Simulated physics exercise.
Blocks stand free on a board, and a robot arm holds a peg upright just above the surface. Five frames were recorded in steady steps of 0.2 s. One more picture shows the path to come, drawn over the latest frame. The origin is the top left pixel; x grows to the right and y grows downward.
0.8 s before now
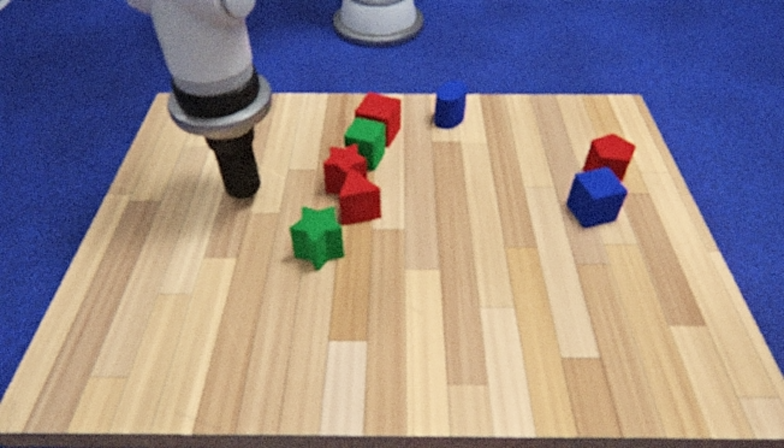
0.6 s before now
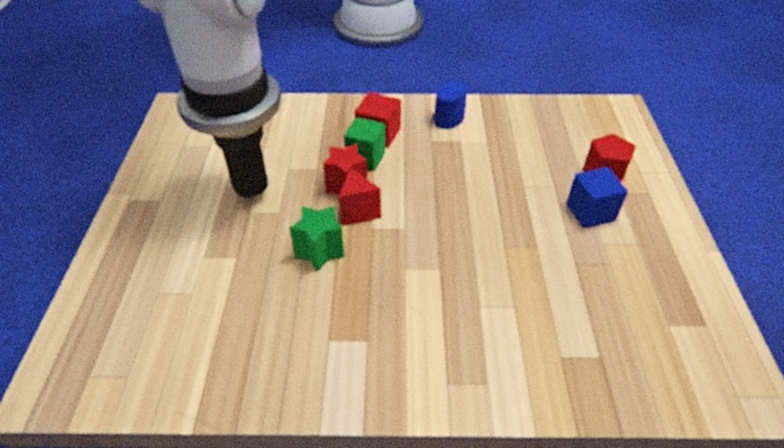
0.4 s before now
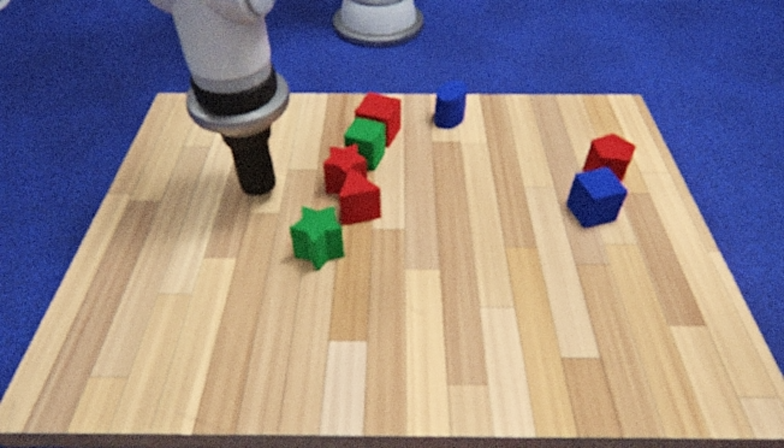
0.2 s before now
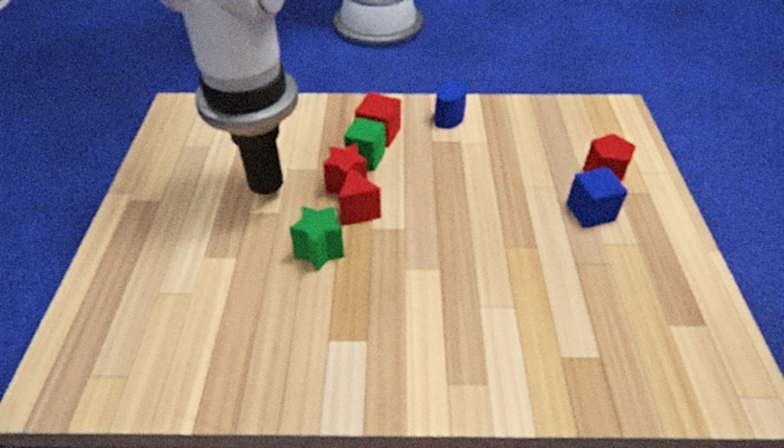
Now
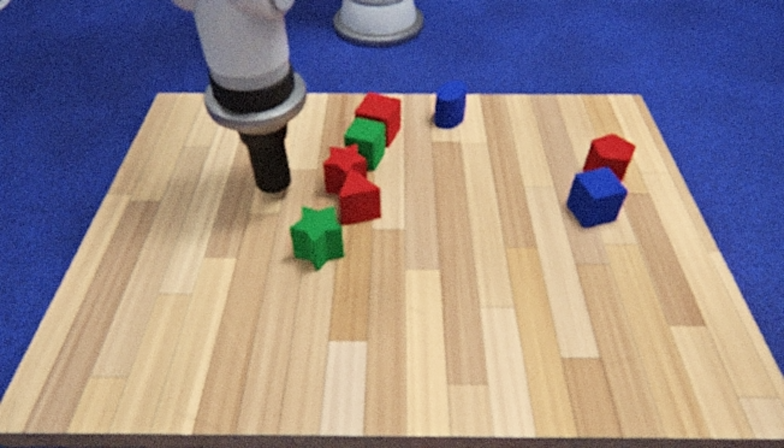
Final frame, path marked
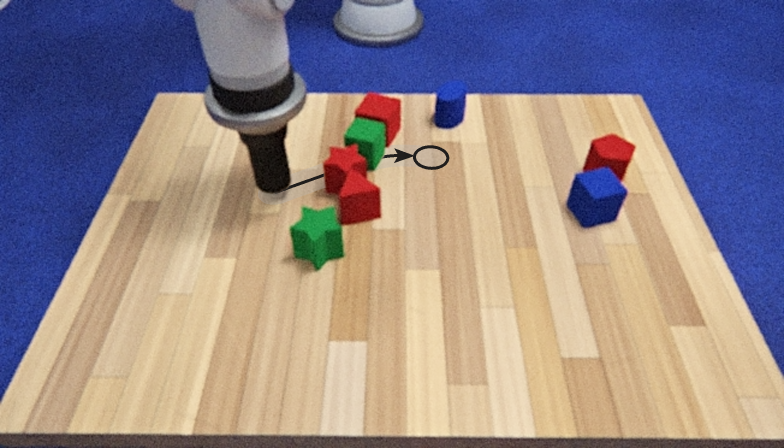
On a wooden board, a robot arm moving its upright black peg slowly right toward red and green blocks, which stay still.
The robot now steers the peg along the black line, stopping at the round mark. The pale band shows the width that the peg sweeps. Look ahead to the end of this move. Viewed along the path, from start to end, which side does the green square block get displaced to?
Off to the left side.
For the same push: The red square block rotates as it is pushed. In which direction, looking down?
Counterclockwise from above.
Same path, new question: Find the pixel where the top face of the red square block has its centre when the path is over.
The top centre is at (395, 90).
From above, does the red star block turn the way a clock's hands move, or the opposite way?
The answer is clockwise.
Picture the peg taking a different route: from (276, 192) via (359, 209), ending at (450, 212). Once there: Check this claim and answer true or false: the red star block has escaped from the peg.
Verdict: True.
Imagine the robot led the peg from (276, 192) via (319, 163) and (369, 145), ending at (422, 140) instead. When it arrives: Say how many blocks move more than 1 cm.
My prediction: Two blocks.
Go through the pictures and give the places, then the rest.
The first picture shows tip of the peg at (244, 188), middles of tops, red star block at (344, 156), red three-sided block at (357, 184), green square block at (364, 129), red square block at (378, 105).
The second picture shows peg at (251, 186), nothing pushed.
The third picture shows peg at (259, 185), nothing pushed.
The fourth picture shows peg at (266, 184), nothing pushed.
The fifth picture shows peg at (274, 183), red star block at (344, 156), red three-sided block at (357, 184), green square block at (364, 129), red square block at (378, 105).
The line goes from (276, 192) via (328, 174) and (378, 158), ending at (431, 157).
What follows on the original path. One third of the way, peg at (328, 164); red star block at (351, 156), turned 25° clockwise.
Two thirds of the way, peg at (379, 148); red star block at (362, 155), turned 60° clockwise; green square block at (405, 111), turned 25° anticlockwise; red square block at (393, 92), turned 25° anticlockwise.
At the end, peg at (432, 148); red star block at (362, 155), turned 60° clockwise; red three-sided block unmoved; green square block at (428, 105), turned 85° anticlockwise; red square block at (395, 90), turned 40° anticlockwise.
